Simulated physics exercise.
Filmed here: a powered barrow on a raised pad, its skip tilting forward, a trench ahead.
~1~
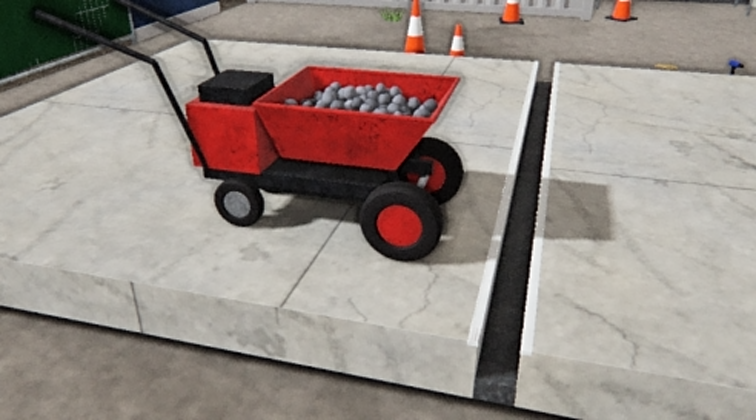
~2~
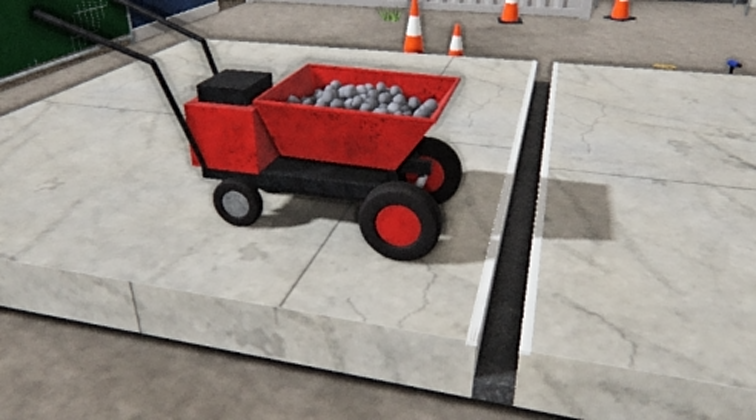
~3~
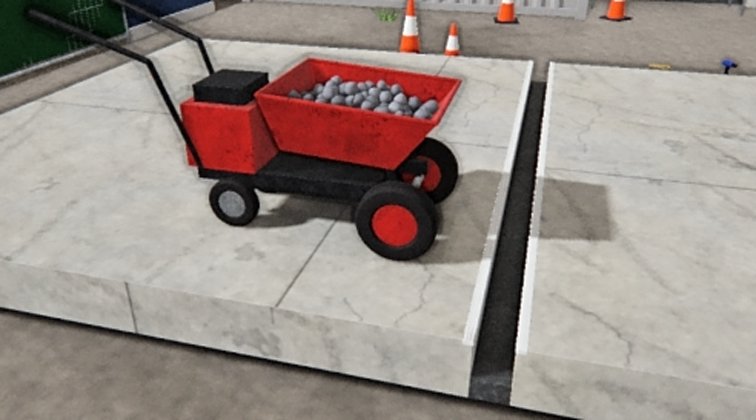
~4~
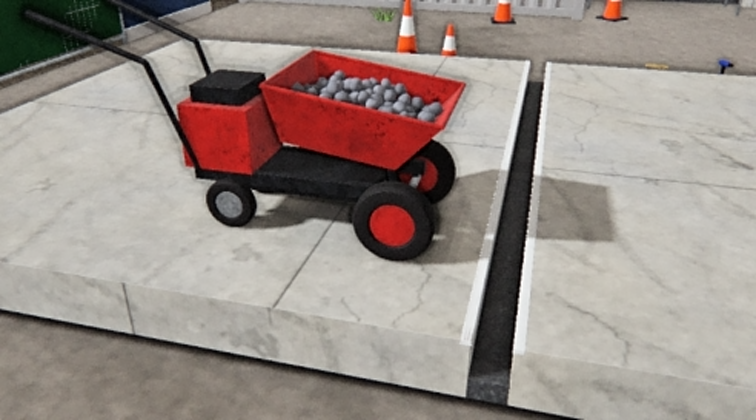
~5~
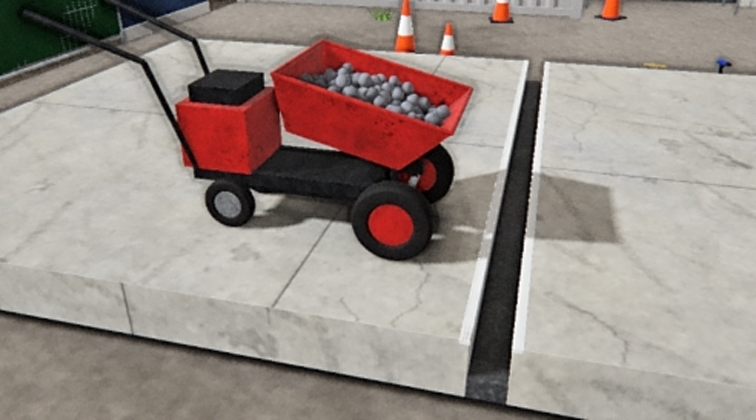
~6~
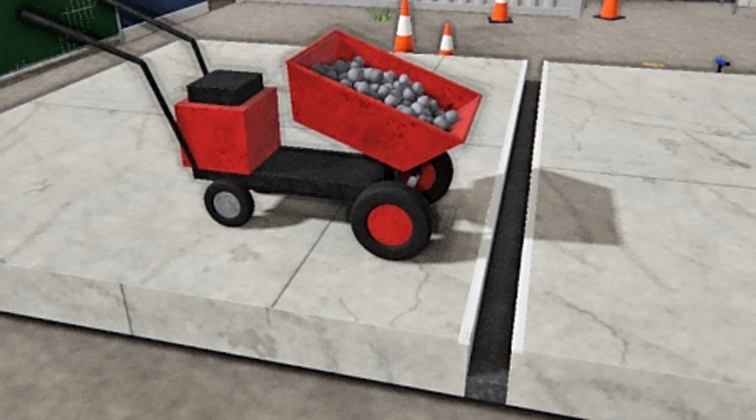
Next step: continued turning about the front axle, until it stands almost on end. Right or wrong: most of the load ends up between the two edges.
Wrong.
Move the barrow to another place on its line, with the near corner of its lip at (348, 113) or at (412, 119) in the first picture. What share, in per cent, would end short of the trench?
In order: About 50 % and 0 %.
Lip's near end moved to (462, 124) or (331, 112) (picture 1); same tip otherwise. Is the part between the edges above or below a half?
Place one, the lesser portion; place two, the lesser portion.
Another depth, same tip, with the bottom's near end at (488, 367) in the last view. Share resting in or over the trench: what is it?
I'd put it at about 30 in a hundred.
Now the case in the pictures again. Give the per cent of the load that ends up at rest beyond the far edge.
Near 65 %.
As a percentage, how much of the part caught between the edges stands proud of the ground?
Roughly 5 in a hundred.
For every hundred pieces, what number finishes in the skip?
It ends up near 0 per cent.
Just after the last frame, skip tipped steeply; every one in the skip.
A moment on, skip tipped steeply; the larger part in the skip; just a few in or heaped over the trench; about a tenth beyond it; about a tenth falling.
Further on, skip tipped right over; about a tenth in the skip; roughly a quarter in or heaped over the trench; roughly two thirds beyond it.
When it is over, skip tipped right over; roughly a third in or heaped over the trench; roughly two thirds beyond it.
